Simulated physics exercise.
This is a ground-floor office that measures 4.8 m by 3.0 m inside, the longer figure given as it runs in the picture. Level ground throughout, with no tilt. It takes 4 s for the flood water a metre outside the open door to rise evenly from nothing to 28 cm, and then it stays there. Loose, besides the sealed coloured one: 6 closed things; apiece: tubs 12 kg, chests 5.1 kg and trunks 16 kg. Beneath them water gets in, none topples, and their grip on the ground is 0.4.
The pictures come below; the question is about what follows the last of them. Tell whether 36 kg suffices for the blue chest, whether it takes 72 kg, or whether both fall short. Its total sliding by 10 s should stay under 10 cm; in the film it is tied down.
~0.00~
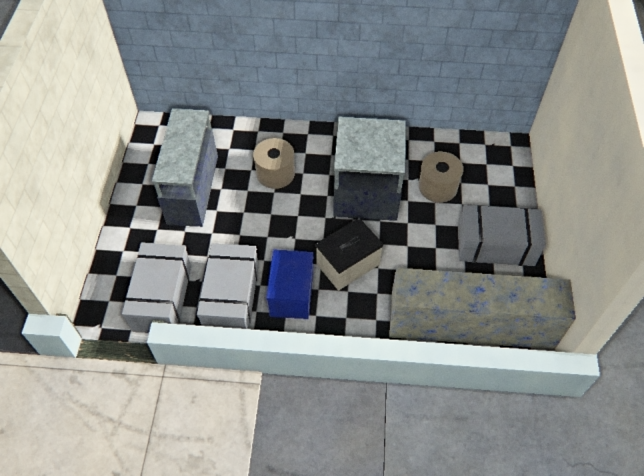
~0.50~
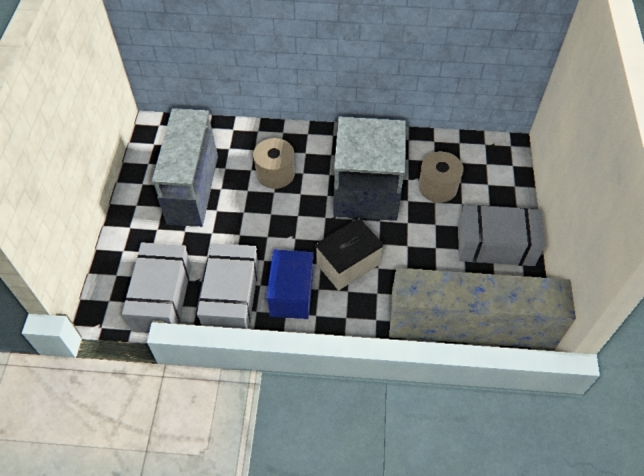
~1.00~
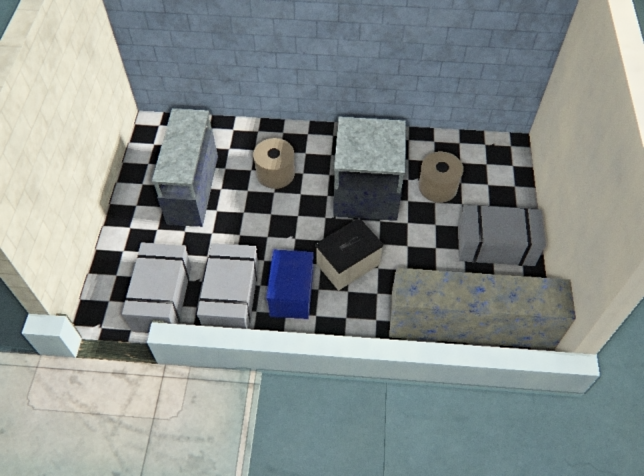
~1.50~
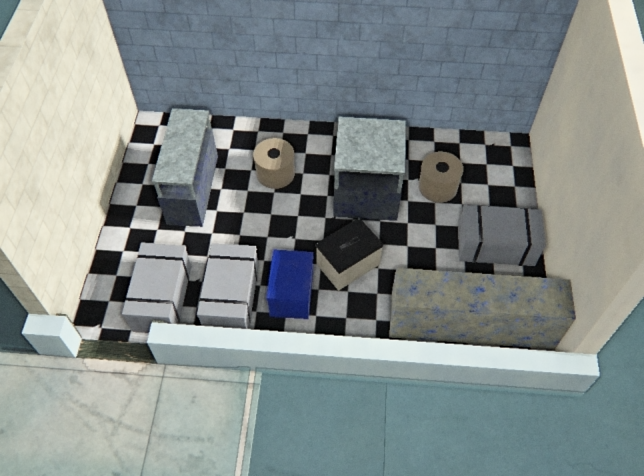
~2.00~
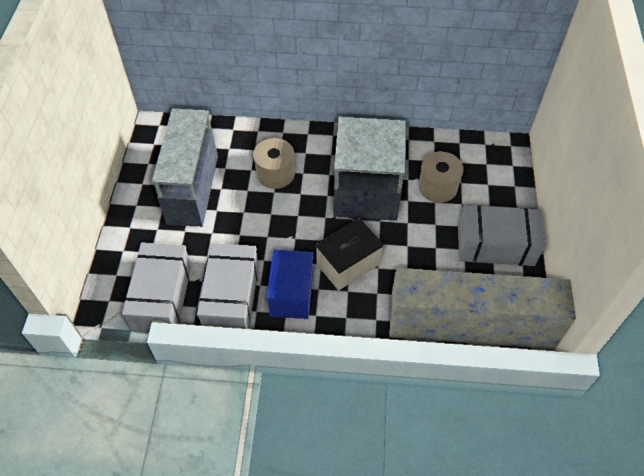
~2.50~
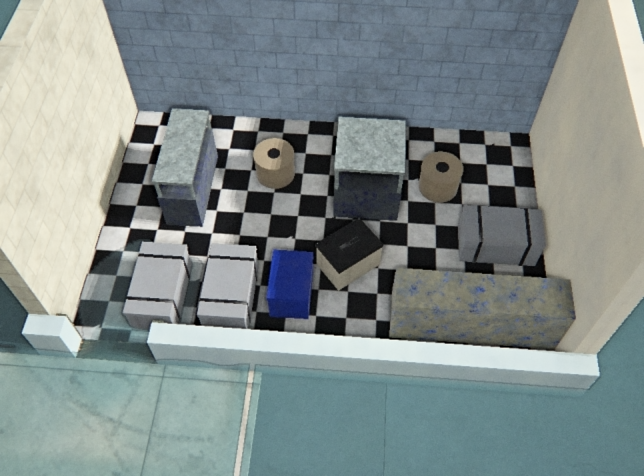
36 kg suffices.
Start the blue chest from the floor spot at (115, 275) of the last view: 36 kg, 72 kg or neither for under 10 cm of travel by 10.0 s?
Well, must use the heavier.
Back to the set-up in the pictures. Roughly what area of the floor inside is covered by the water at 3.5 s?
Roughly 2.5 m2.
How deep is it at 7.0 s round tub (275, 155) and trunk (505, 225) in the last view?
I'd estimate 9 cm for the first and 0 cm for the second.
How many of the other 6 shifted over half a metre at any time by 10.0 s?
Count: 3.
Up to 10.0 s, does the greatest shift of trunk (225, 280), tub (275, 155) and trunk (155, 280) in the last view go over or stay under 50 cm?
Below, beyond, beyond.
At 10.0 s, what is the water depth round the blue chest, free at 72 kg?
Close to 4 cm deep.
After 3.5 s the blue chest would be 0 cm from its start with 36 kg and 0 cm from its start with 72 kg; 0 cm of water round it then.
After 4.5 s the blue chest would be 0 cm from its start with 36 kg and 0 cm from its start with 72 kg; 0 cm of water round it then.
After 7.0 s the blue chest would be 0 cm from its start with 36 kg and 0 cm from its start with 72 kg; 3 cm of water round it then.
After 10.0 s the blue chest would be 0 cm from its start with 36 kg and 0 cm from its start with 72 kg; 4 cm of water round it then.
